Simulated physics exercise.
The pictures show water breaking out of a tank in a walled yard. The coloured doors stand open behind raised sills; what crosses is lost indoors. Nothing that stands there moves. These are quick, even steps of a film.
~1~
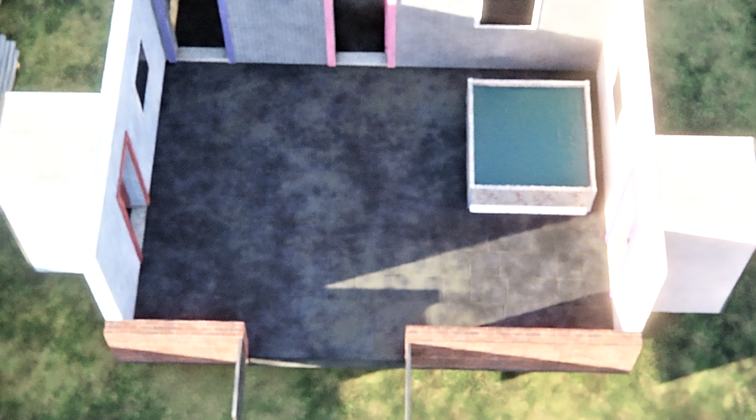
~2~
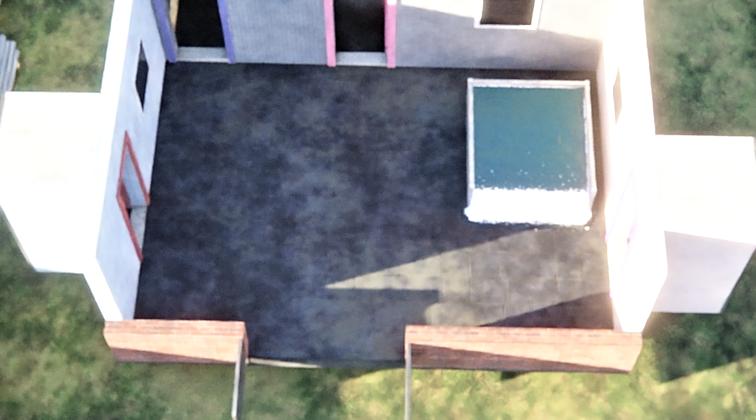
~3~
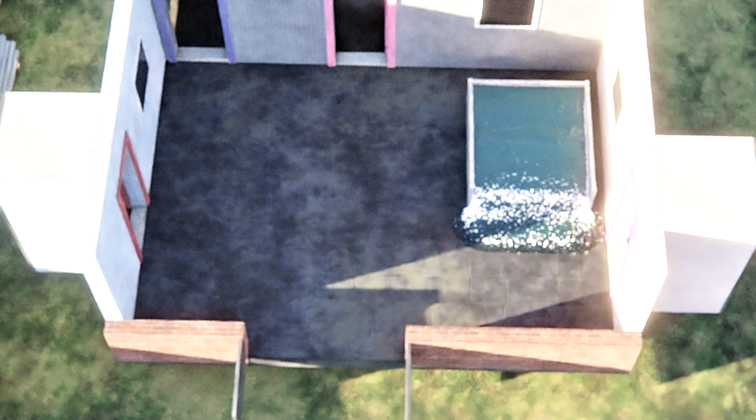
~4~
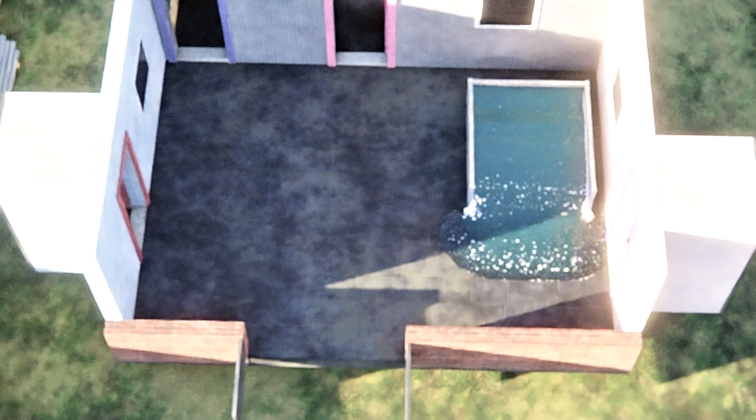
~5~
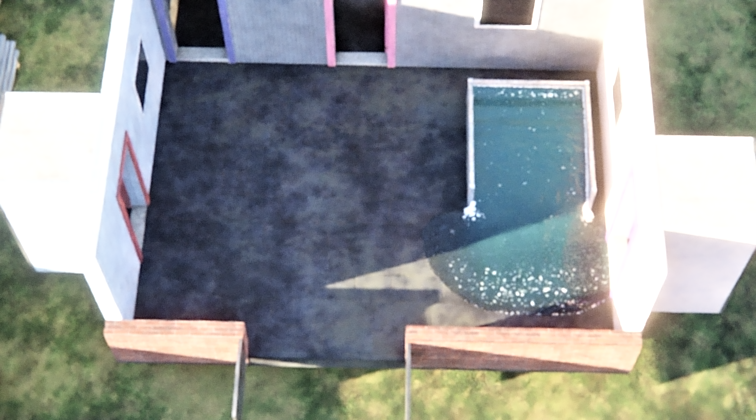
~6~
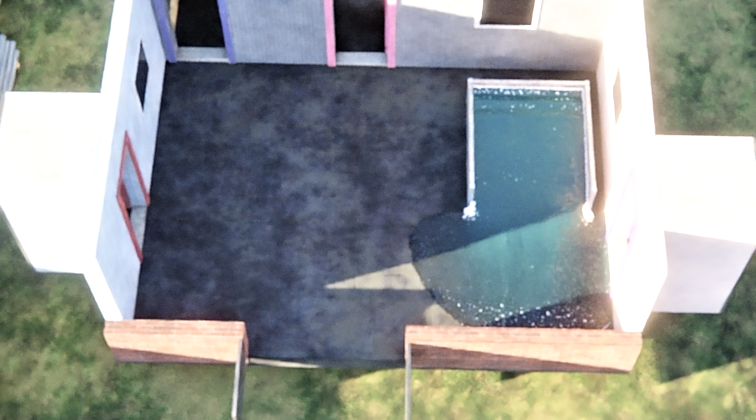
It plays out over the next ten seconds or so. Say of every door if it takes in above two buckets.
In the end: The blue door admits no more than that; the pink door admits no more than that; the red door lets in a lot; the purple door admits no more than that.
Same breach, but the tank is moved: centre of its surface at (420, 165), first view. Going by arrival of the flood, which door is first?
First comes the door marked purple.
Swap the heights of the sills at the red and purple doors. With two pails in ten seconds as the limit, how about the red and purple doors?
One by one: Red door lets less in, purple door is over.
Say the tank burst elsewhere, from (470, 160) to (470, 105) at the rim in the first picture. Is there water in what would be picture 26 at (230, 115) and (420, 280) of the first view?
One after the other: Covered, not flooded.
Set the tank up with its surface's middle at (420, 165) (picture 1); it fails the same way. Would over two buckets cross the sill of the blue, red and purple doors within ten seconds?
My reading: The blue one holds, the red one keeps below it, the purple one takes less.
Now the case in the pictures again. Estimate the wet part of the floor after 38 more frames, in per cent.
About 80 per cent.
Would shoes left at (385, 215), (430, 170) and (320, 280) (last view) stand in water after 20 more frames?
In that order: Not flooded, no water, flooded.
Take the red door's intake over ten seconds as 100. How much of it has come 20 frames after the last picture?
Roughly 0 per cent.
A moment on, water covers 25 % of the floor; the blue door not reached, the pink door not reached, the red door not reached, the purple door wet at the sill, nothing in.
Next, water covers 25 % of the floor; the blue door not reached, the pink door not reached, the red door not reached, the purple door wet at the sill, nothing in.
Then, water covers 40 % of the floor; the blue door not reached, the pink door not reached, the red door not reached, the purple door wet at the sill, nothing in.
Later, water covers 80 % of the floor; the blue door not reached, the pink door not reached, the red door over two buckets in, the purple door wet at the sill, nothing in.
In the end, water covers 95 % of the floor; the blue door wet at the sill, nothing in, the pink door wet at the sill, nothing in, the red door over two buckets in, the purple door wet at the sill, nothing in.
